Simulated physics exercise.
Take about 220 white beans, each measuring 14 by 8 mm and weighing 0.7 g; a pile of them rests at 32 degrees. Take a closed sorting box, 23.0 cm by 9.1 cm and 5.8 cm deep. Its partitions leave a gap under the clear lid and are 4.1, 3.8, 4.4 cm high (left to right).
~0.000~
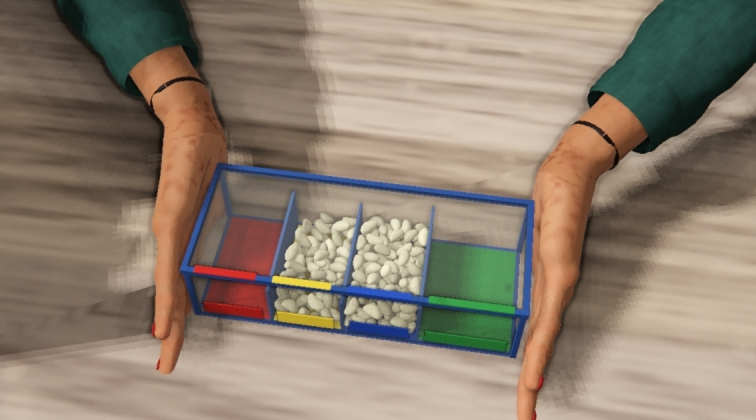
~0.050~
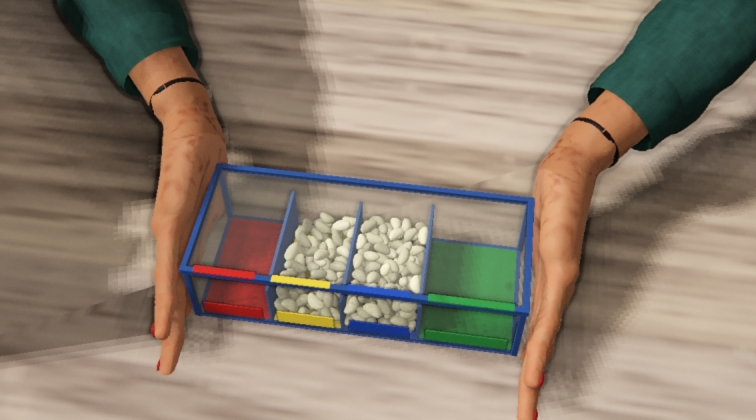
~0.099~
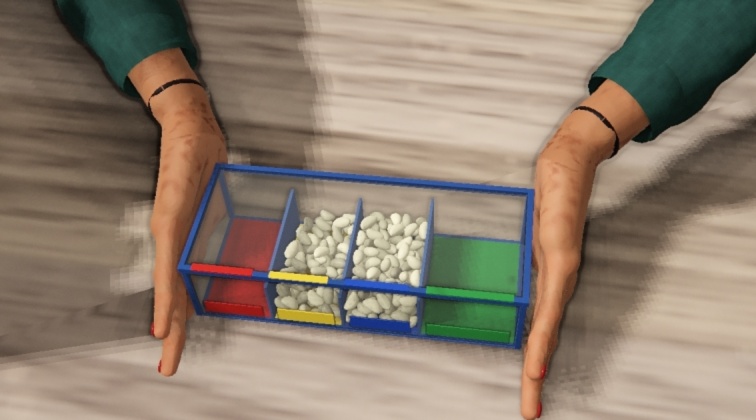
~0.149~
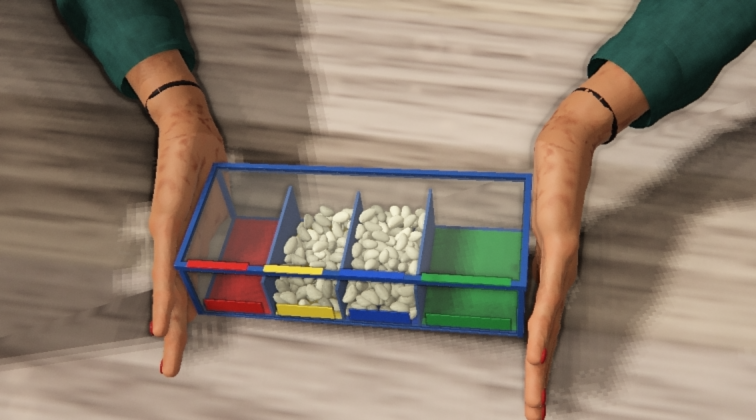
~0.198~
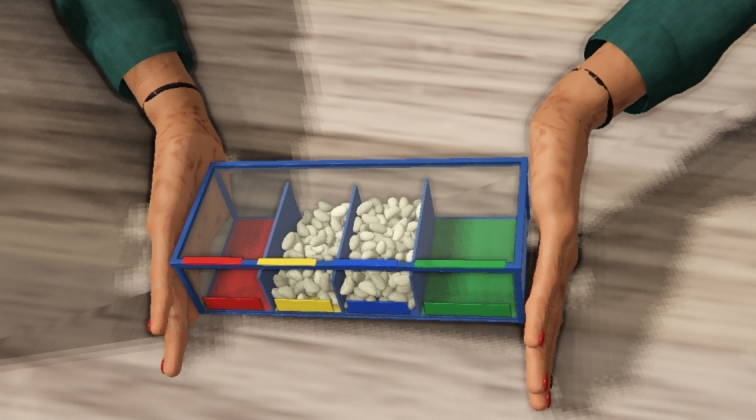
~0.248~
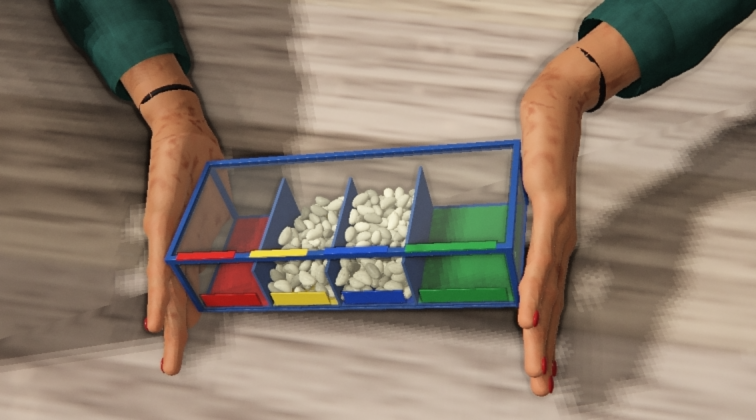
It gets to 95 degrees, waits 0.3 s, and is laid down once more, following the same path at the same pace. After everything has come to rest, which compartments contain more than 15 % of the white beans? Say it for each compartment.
Red: More than 15 %, blue: More than 15 %, green: Not more than 15 %, yellow: More than 15 %.
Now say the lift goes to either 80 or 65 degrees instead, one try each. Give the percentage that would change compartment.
Close to 25 in a hundred first, and 5 in a hundred second.
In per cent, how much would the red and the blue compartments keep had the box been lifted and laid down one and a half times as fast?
That gives red 20 percent and blue 25 percent.
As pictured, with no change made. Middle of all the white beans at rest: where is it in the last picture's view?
In the last view, approximately (318, 252).
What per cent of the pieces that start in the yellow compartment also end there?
About 90 in a hundred.
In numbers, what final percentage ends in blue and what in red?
Final shares - blue 20 percent, red 25 percent.
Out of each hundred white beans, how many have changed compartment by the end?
About 45 percent of it.
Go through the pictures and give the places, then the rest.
The first frame shows box tilt 0 degrees, front corners at (188, 268) and (523, 312); blue 60 %, yellow 40 %.
The second frame shows box tilt 1 degrees, front corners at (187, 268) and (523, 309).
The third frame shows box tilt 3 degrees, front corners at (185, 266) and (523, 300), lowest corner left back.
The fourth frame shows box tilt 7 degrees, front corners at (182, 264) and (520, 283), lowest corner left back.
The fifth frame shows box tilt 11 degrees, front corners at (178, 261) and (515, 266), lowest corner left back.
The sixth frame shows box tilt 15 degrees, front corners at (172, 258) and (506, 246), lowest corner left back; blue 60 %, yellow 40 %. Its pace works out near 80 degrees a second.
Then, at 1.42 s, tilt 95 degrees; red 15 %, blue 30 %, yellow 50 %.
Then, at 2.21 s, tilt 49 degrees; red 25 %, blue 20 %, yellow 55 %.
After 3.01 s, tilt 0 degrees; red 25 %, blue 20 %, yellow 50 %.
By 3.5 s all is still; red 25 %, blue 20 %, green 0 %, yellow 50 %.
